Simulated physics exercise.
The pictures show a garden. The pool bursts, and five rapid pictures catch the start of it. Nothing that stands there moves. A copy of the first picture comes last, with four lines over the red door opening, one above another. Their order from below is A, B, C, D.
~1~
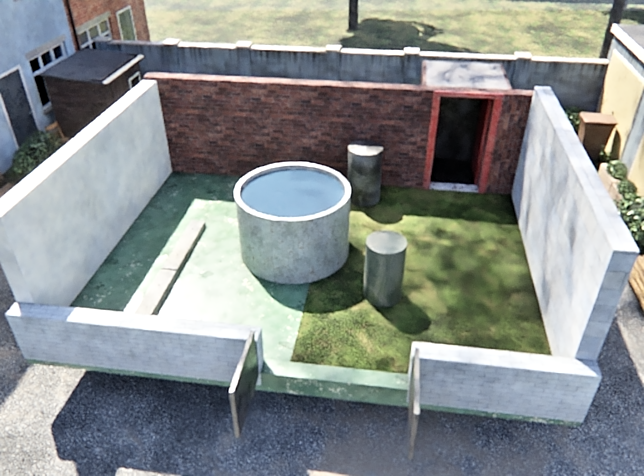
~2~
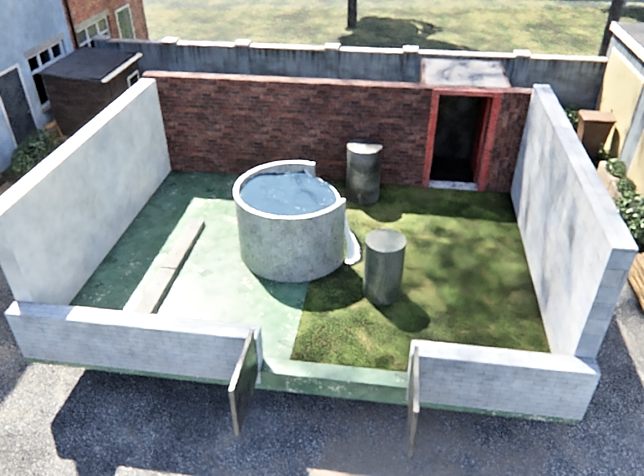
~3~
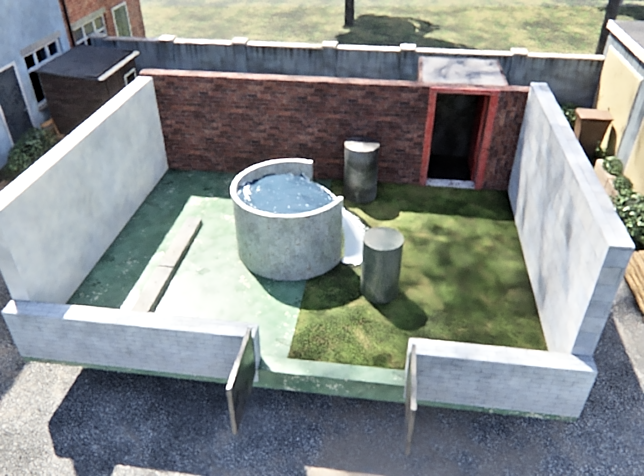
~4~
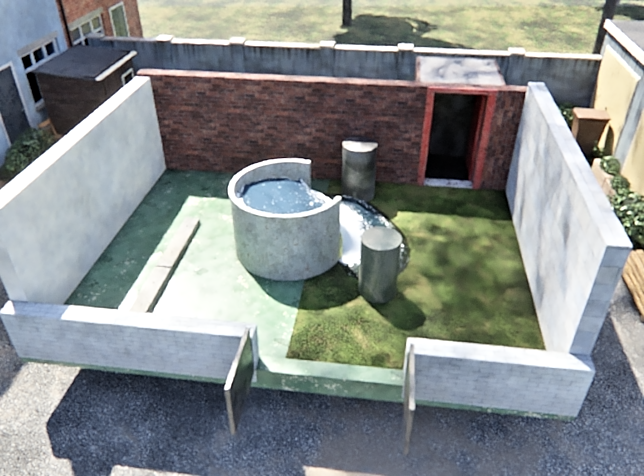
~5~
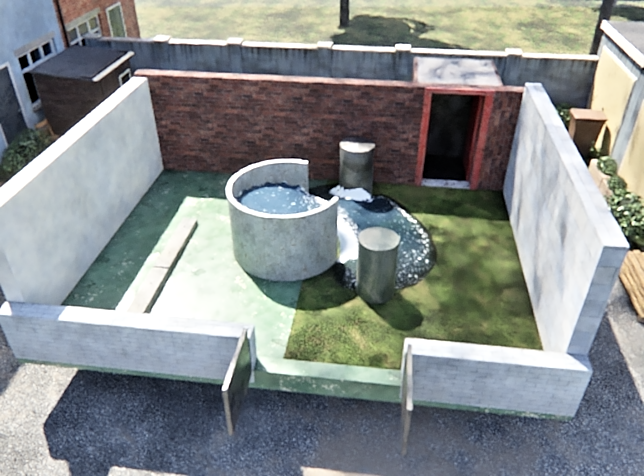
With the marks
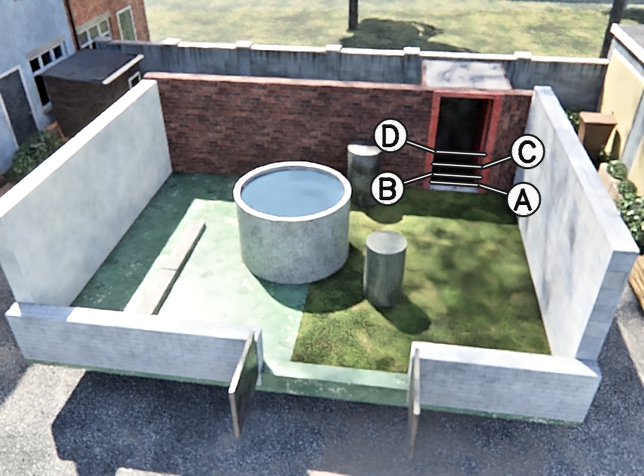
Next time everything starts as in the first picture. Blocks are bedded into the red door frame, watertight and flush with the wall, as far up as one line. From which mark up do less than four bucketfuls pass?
Use line B.
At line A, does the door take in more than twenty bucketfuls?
No.
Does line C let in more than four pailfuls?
No, not at all.
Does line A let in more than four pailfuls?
Yes.
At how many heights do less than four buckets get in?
Three of the four.
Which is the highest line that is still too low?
It is A.
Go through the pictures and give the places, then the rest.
Water in the pool at rest, its middle at (293, 194); foot of the red doorway at (453, 191); open gate at (336, 331).
Water covers 1 % of the ground and shows as far out as (358, 250).
Water covers 4 % of the ground and shows as far out as (349, 219).
Water covers 9 % of the ground and shows as far out as (373, 207).
Water covers 15 % of the ground and shows as far out as (416, 278).
On the marked copy, A at (455, 183); B at (456, 175); C at (457, 165); D at (459, 153); from the bottom up A, B, C, D.
With A, about 8 bucketfuls get in.
With B, a splash gets over, under a bucket.
With C, nothing gets over.
With D, nothing gets over.
